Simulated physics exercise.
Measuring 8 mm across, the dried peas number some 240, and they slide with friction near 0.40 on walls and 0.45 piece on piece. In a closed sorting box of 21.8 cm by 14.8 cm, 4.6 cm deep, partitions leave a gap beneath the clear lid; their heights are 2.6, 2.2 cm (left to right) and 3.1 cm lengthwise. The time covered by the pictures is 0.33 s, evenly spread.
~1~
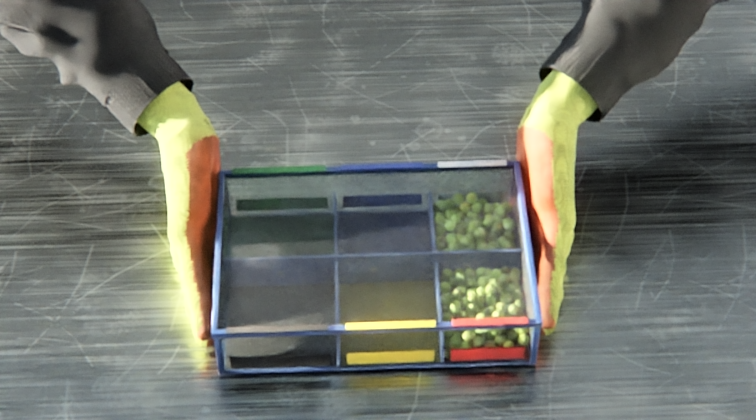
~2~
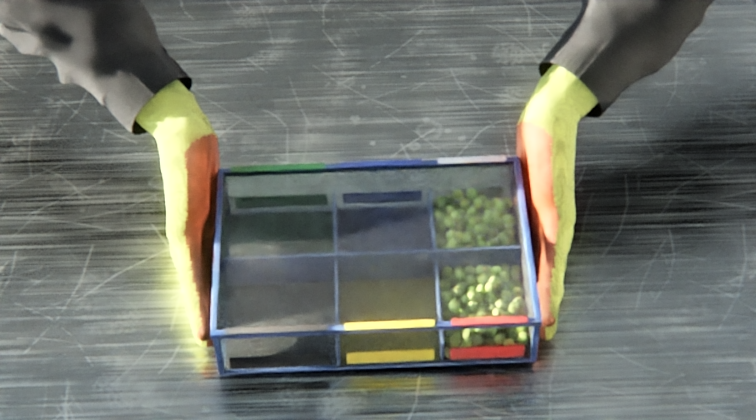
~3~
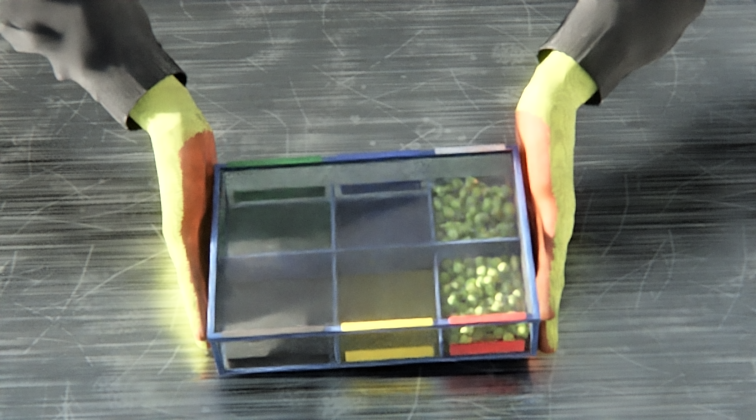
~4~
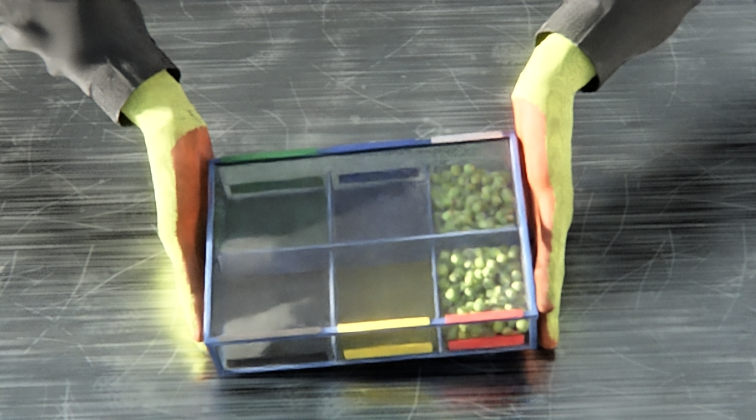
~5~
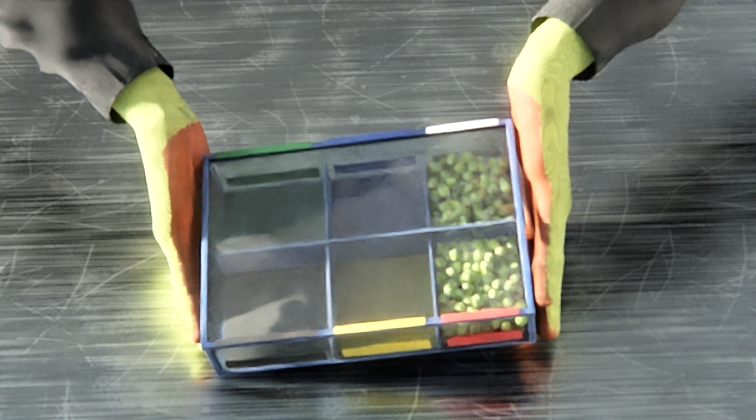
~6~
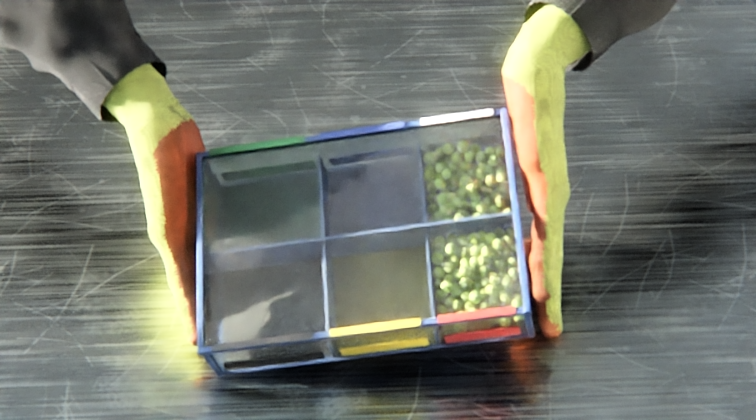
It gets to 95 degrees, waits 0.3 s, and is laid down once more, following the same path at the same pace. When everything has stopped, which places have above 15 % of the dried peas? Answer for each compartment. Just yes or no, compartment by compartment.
Red gets a yes, blue gets a no, green gets a no, yellow gets a yes, white gets a no, black gets a yes.
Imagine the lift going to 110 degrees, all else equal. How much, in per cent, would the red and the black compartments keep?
Red 20 %; black 45 %.
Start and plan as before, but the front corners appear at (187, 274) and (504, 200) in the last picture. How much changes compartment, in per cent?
My guess is close to 75 per cent.
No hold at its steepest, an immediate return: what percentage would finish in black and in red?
Black keeps 45% and red keeps 20%.
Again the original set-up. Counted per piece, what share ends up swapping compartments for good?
Near 80 per cent, all told.
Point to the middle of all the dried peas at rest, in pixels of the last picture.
Estimated resting centre: Around (346, 340).
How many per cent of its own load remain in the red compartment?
Something like 40 in a hundred.
Then, 1.32 s after the last picture, tilt 95 degrees; red 30 %, blue 5 %, yellow 30 %, white 10 %, black 25 %.
Then, 2.20 s after the last picture, tilt 47 degrees; red 20 %, blue 5 %, yellow 30 %, black 45 %.
Then, 3.08 s after the last picture, tilt 0 degrees; red 20 %, blue 5 %, yellow 30 %, black 50 %.
In the end, red 20 %, blue 5 %, green 0 %, yellow 30 %, white 0 %, black 50 %.
